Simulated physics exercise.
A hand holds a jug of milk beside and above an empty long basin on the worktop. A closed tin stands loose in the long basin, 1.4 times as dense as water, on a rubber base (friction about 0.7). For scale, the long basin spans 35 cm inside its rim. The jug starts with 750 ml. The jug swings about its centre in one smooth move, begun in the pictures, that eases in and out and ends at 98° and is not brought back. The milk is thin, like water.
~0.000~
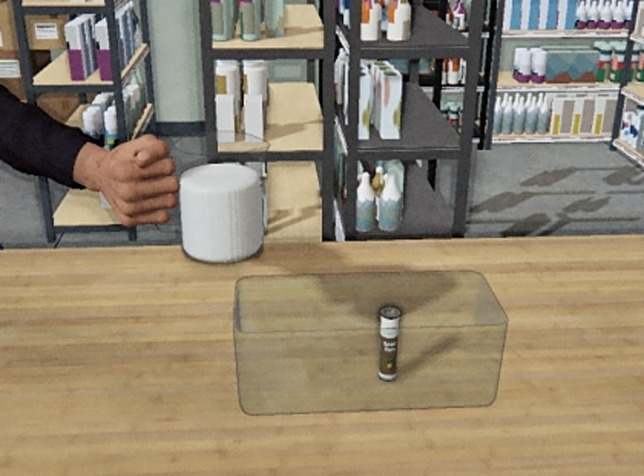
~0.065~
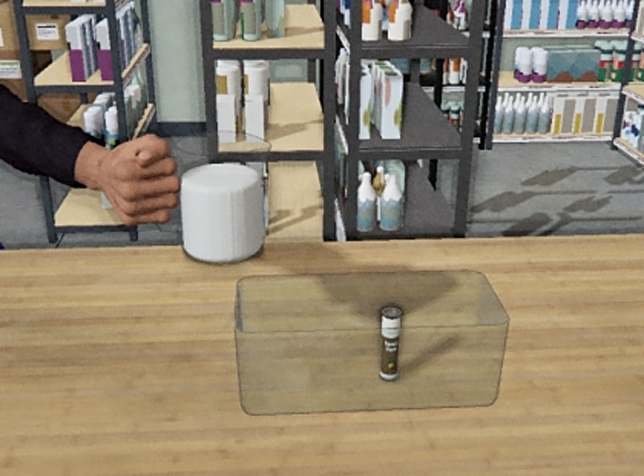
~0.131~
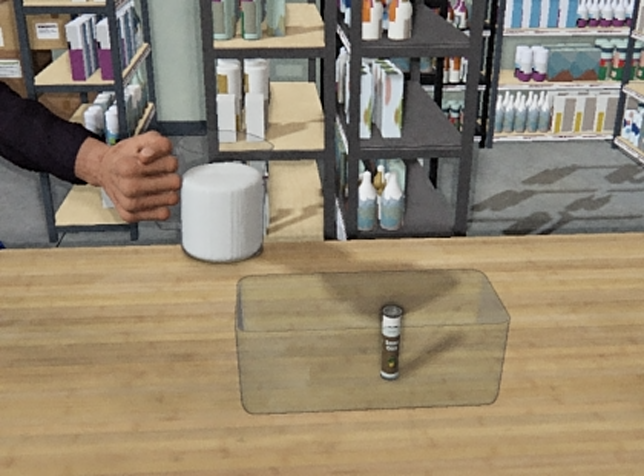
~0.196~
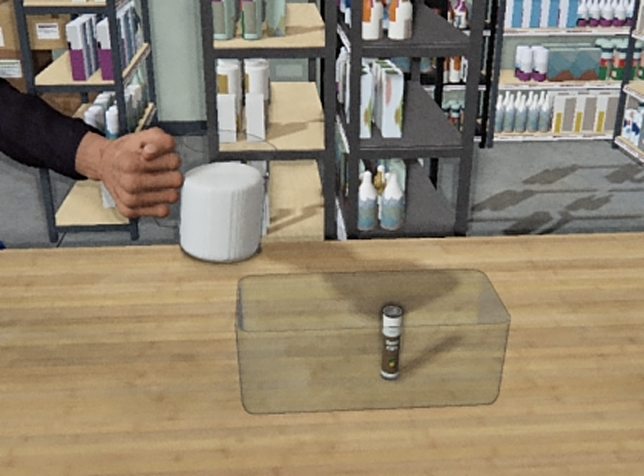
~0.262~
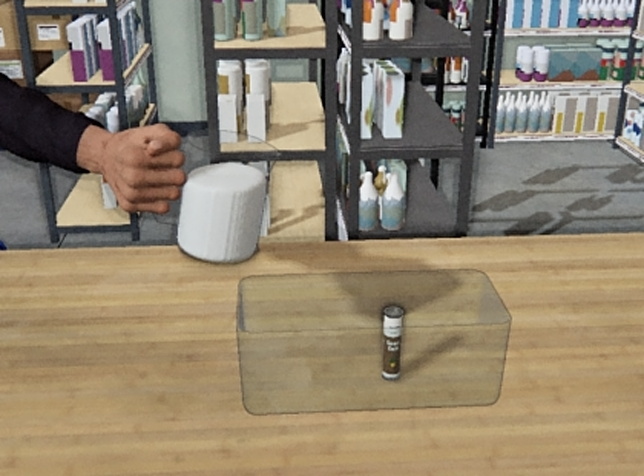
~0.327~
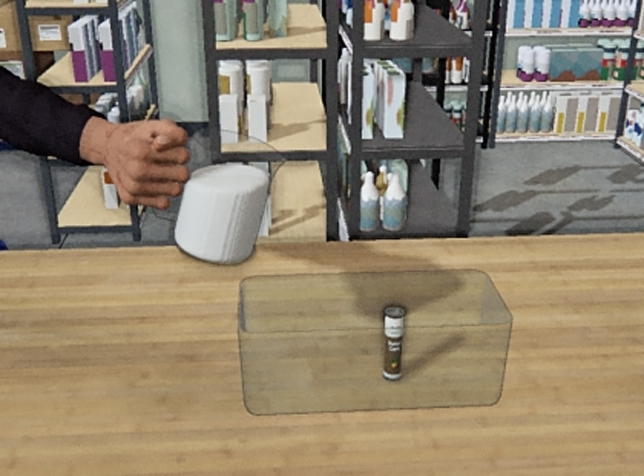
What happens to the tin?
The tin keeps standing.
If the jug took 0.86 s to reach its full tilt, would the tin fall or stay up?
The tin keeps standing.
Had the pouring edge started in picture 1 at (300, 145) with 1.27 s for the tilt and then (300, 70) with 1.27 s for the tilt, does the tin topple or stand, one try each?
First it falls; then it goes over.
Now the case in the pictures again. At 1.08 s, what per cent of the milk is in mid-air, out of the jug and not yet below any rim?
Some 22 per cent.
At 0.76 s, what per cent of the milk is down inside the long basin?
Near 0 in a hundred.
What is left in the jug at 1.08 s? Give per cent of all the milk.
Some 50 per cent.
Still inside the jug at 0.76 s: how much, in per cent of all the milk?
Near 94 in a hundred.
Then, 0.76 s in, the tilt is 64° and 94 per cent is still to pour; the tin stands where it began.
Then, 1.08 s in, the tilt is 93° and 50 per cent is still to pour; the tin stands where it began.
Then, 1.41 s in, the tilt is 98° and 12 per cent is still to pour; the tin stands where it began.
Then, 1.77 s in, the tilt is 98° and 2 per cent is still to pour; the tin stands where it began.
Finally, the tin stands where it began.
